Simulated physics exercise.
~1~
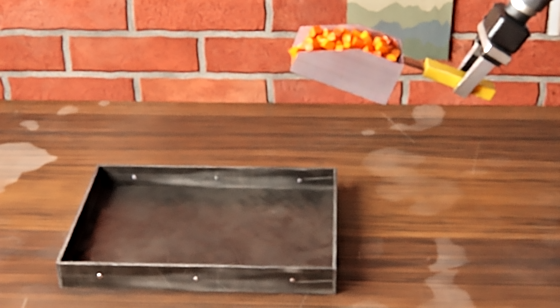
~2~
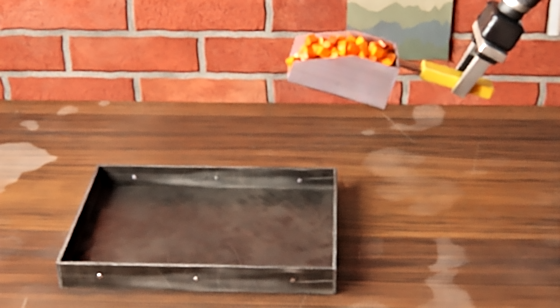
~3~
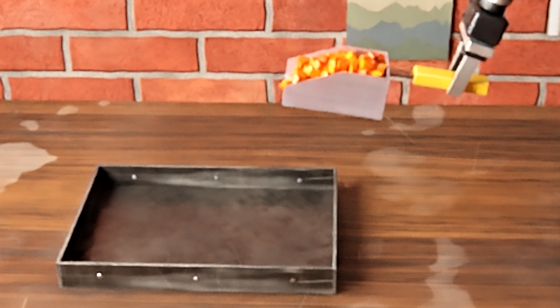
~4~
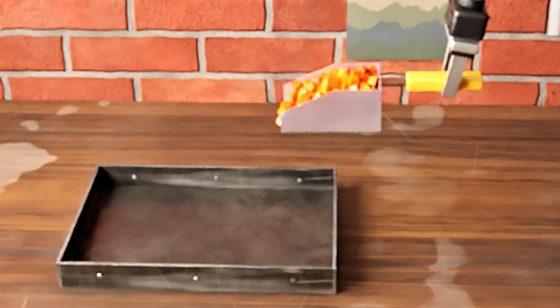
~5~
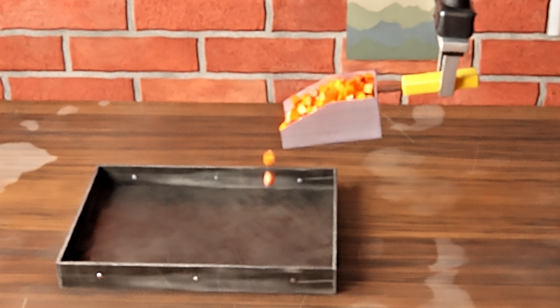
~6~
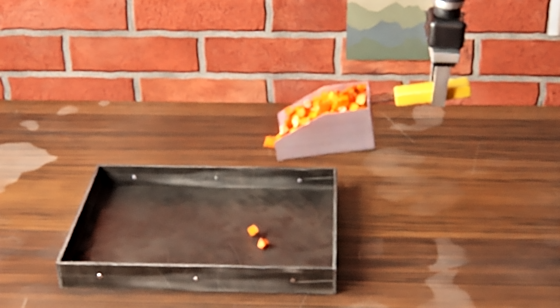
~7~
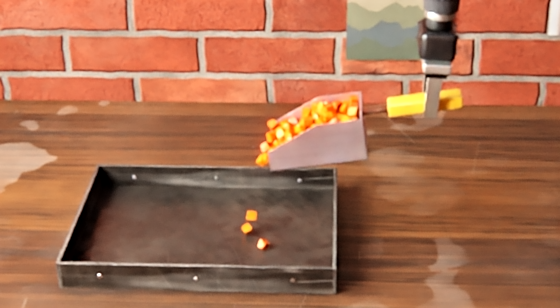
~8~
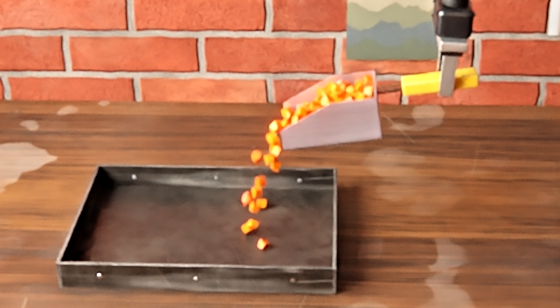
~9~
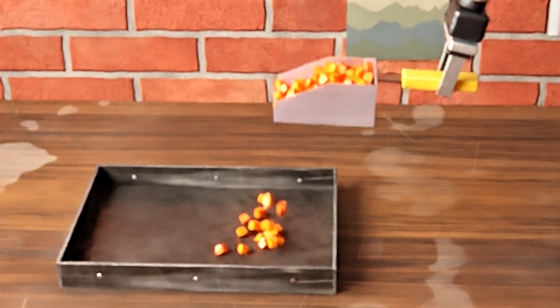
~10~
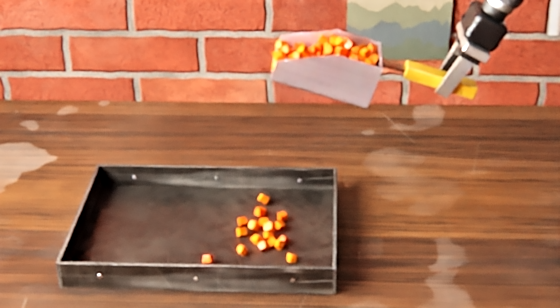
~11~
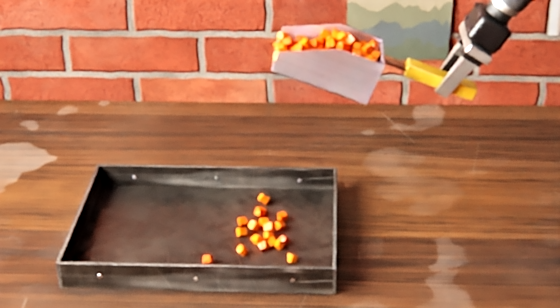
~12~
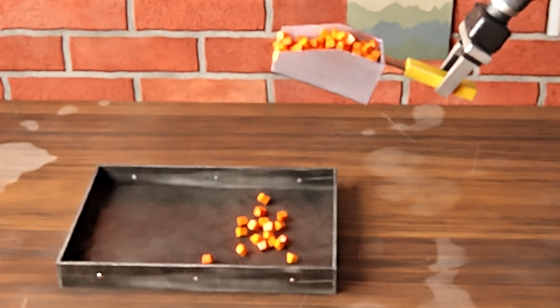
On a wooden tabletop by a brick wall, a robotic arm tipping some orange cubes into a dark tray, then lifting the still-loaded scoop.
